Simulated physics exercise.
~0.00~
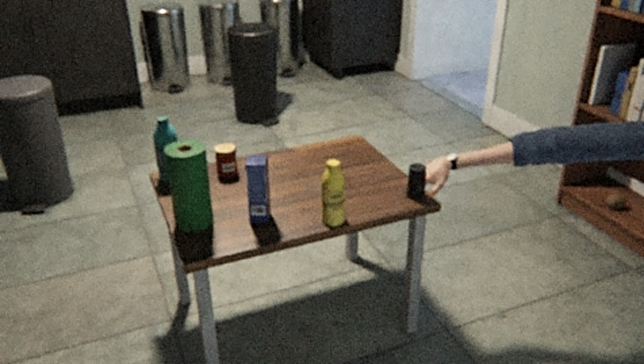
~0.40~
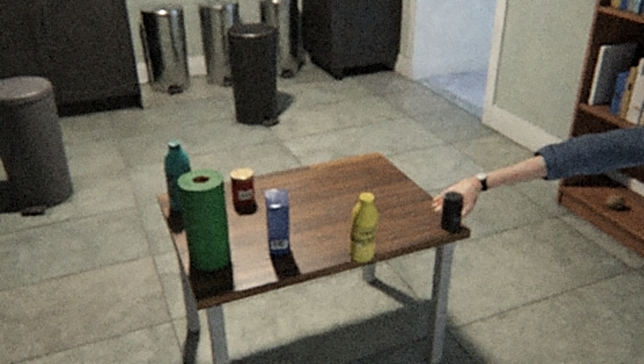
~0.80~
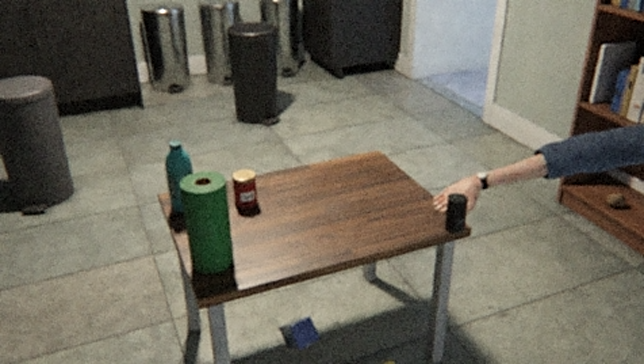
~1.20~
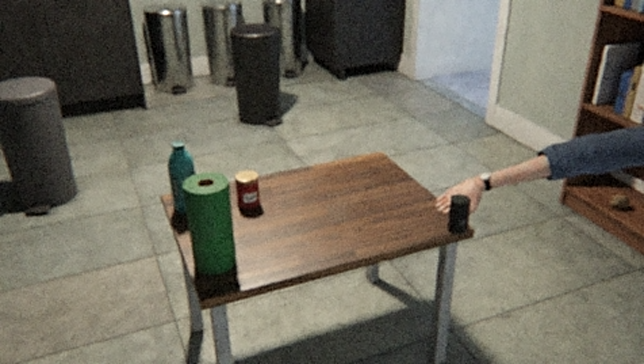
A small wooden table holding a turquoise bottle, a green roll, a red jar, a blue carton, a yellow bottle and a black jar is moved toward the viewer, an outstretched hand at its right end beside the black jar. As it comes closer, the blue carton and the yellow bottle are still on top, near the front edge. Then both are gone from the tabletop, and the blue carton shows upside down below the front edge before dropping out of sight. The table settles with the turquoise bottle, green roll, red jar and black jar still upright.
